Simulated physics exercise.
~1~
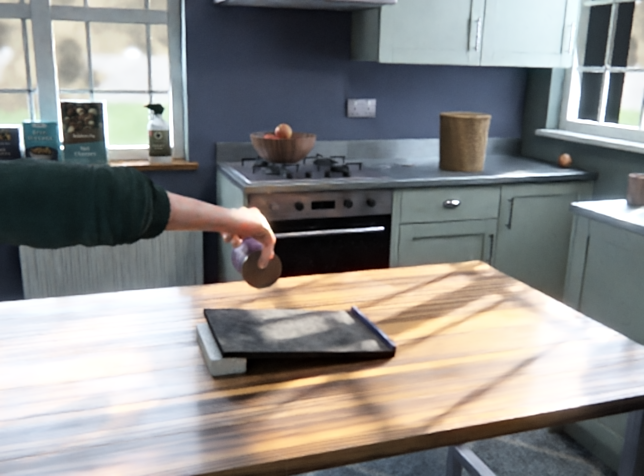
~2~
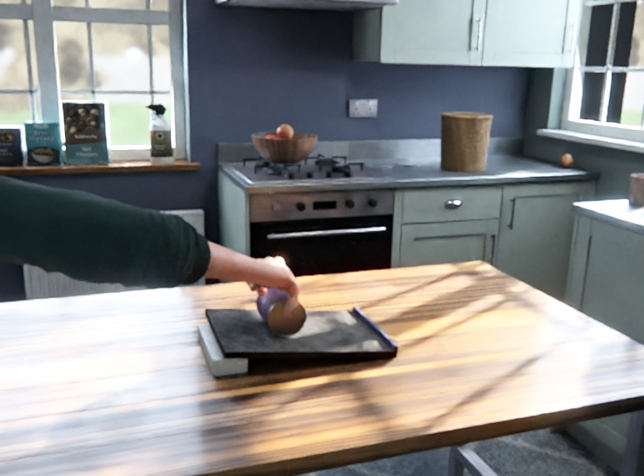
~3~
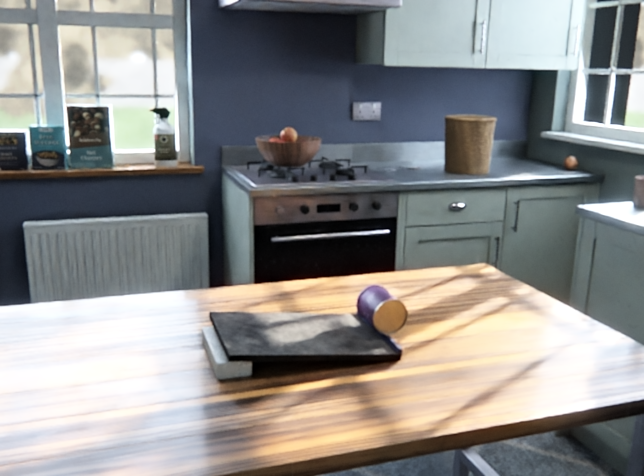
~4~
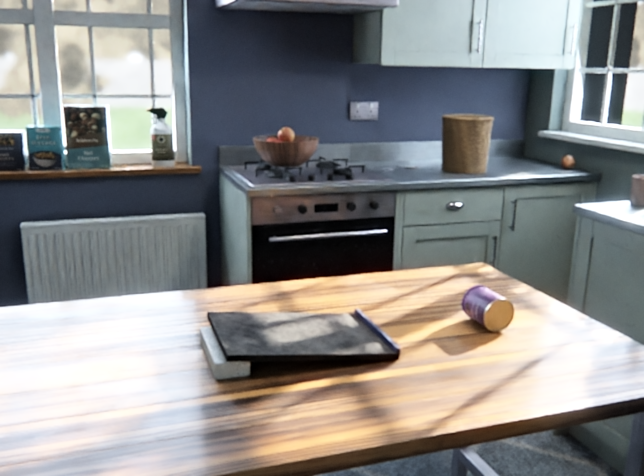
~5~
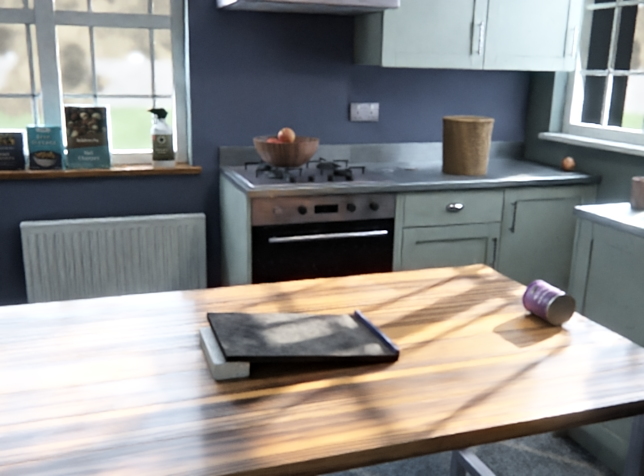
A hand setting a purple tin on a sloping board and letting go, the tin rolling off rightward across the wooden table.
